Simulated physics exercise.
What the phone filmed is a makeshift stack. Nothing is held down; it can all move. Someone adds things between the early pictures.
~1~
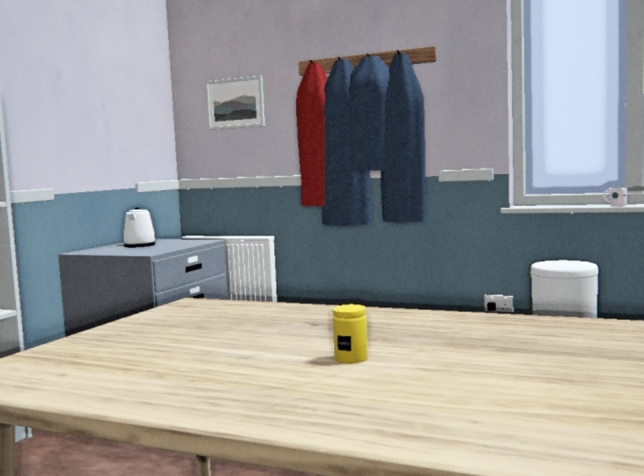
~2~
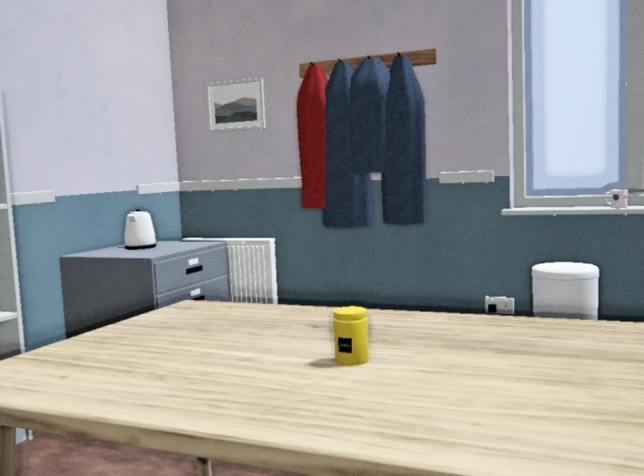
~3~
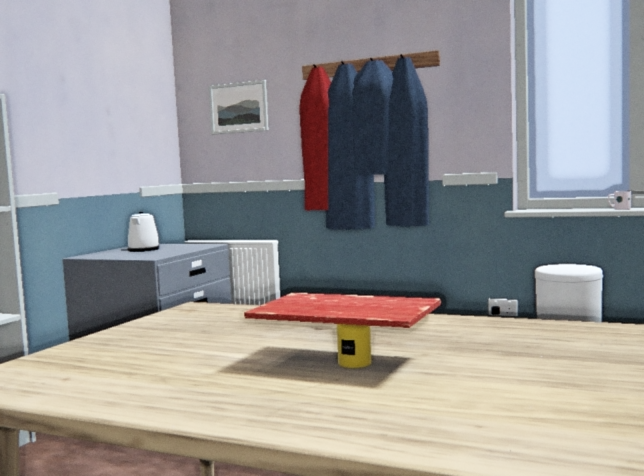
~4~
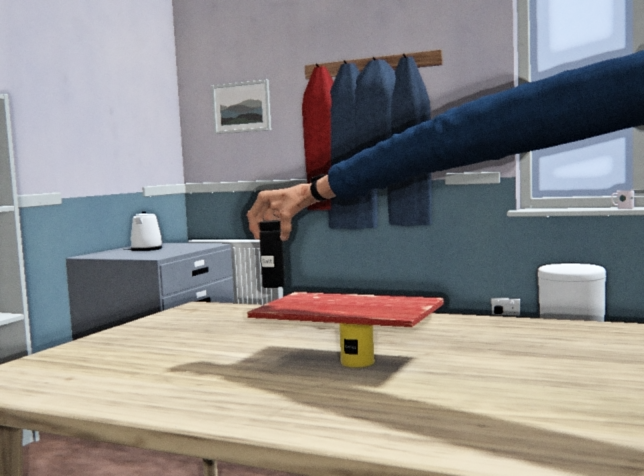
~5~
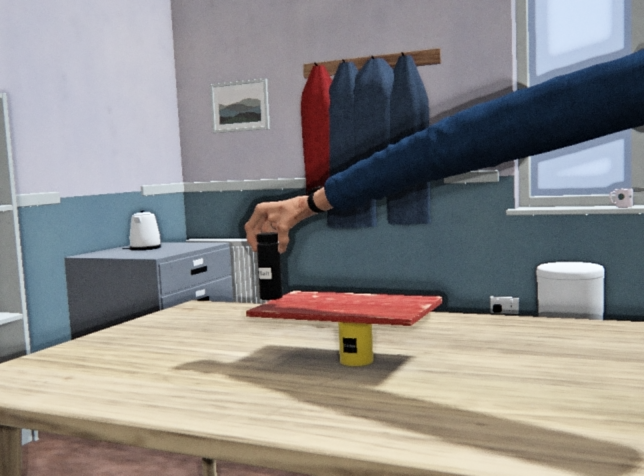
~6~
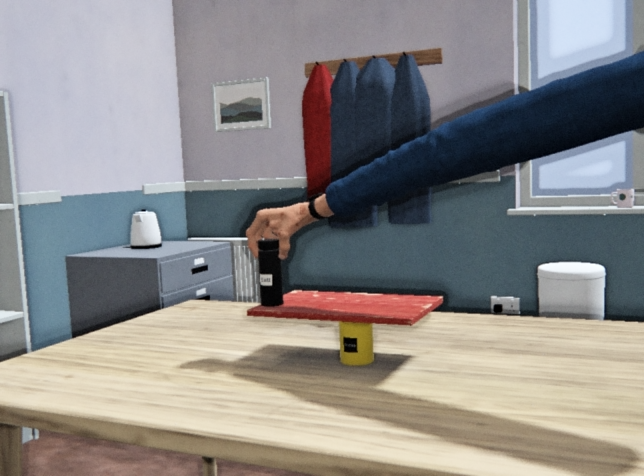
The clip shows a yellow container on a wooden table, then a red board resting on top of it, before a hand reaches in from the right and lowers a black shaker onto the board's left end, still gripping it.
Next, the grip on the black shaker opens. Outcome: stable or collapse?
Well, once it's let go, not everything stays put there.
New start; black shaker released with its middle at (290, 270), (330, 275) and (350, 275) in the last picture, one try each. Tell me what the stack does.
Try 1: Topples; try 2: Stands; try 3: Stands.
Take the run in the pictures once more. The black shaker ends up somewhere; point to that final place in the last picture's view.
End spot: Near (197, 346).
Then, 0.50 s later than the last frame, black shaker now fallen; red board tilted by 39°.
Then, 0.70 s later than the last frame, red board tilted by 29°.
When it is over, fallen, red board and black shaker; yellow jar as before. End places, in pixels of the last picture, black shaker near (197, 346). The stack gives way.
